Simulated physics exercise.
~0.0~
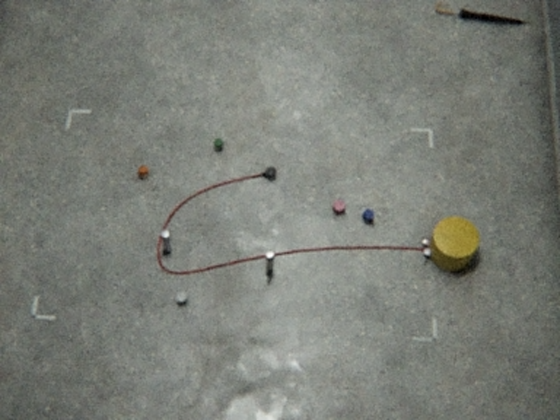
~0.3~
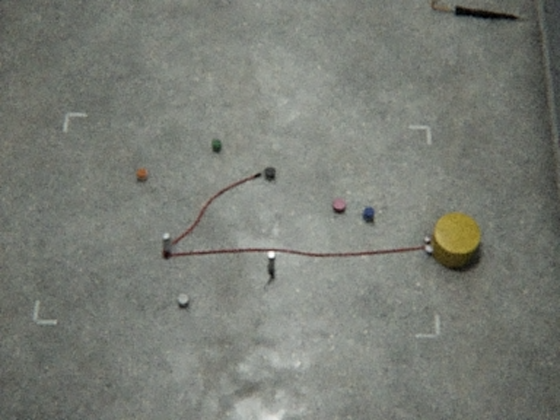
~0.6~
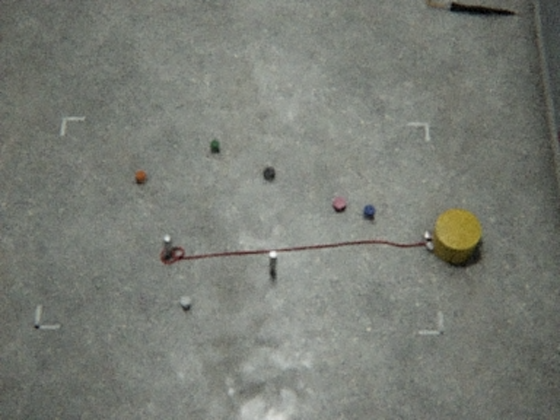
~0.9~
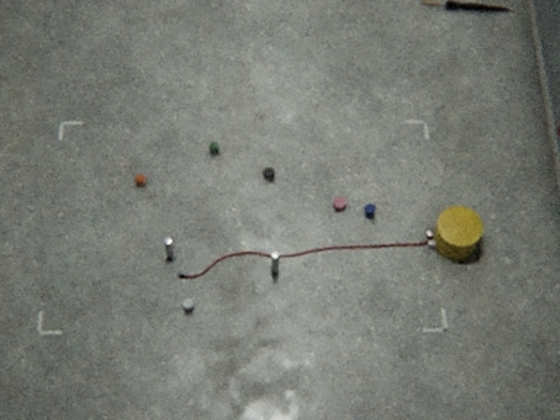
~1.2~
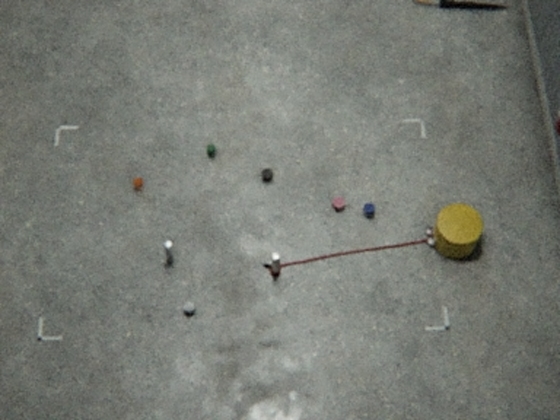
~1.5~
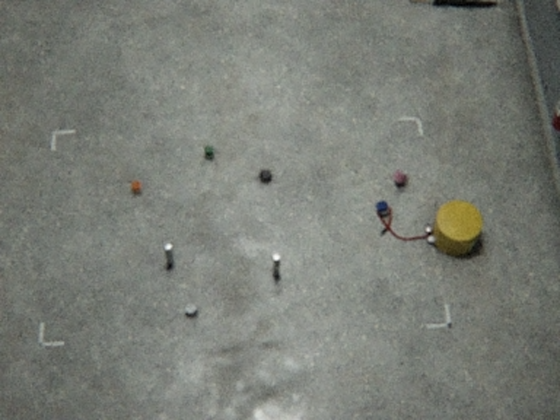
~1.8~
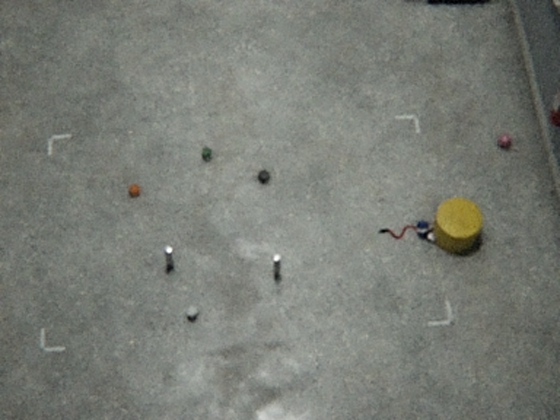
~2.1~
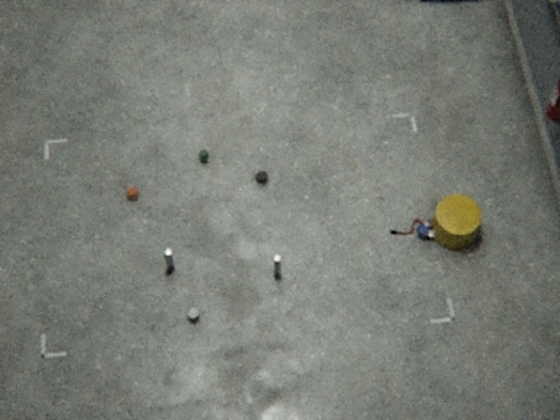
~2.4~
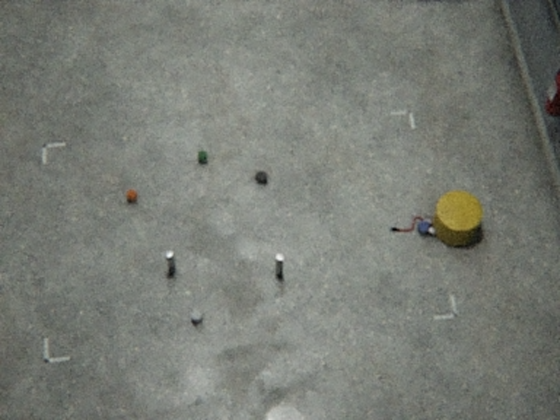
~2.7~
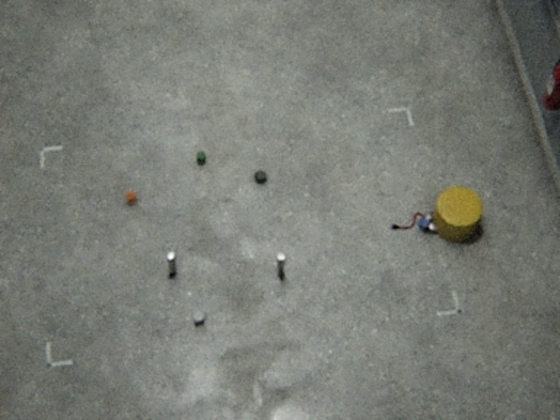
A yellow reel on the right pulled in a long red cord that curved around two posts, knocking the pink and blue pieces rightward; the pink one rolled out of view, and the blue one ended against the reel beside a short leftover tail.
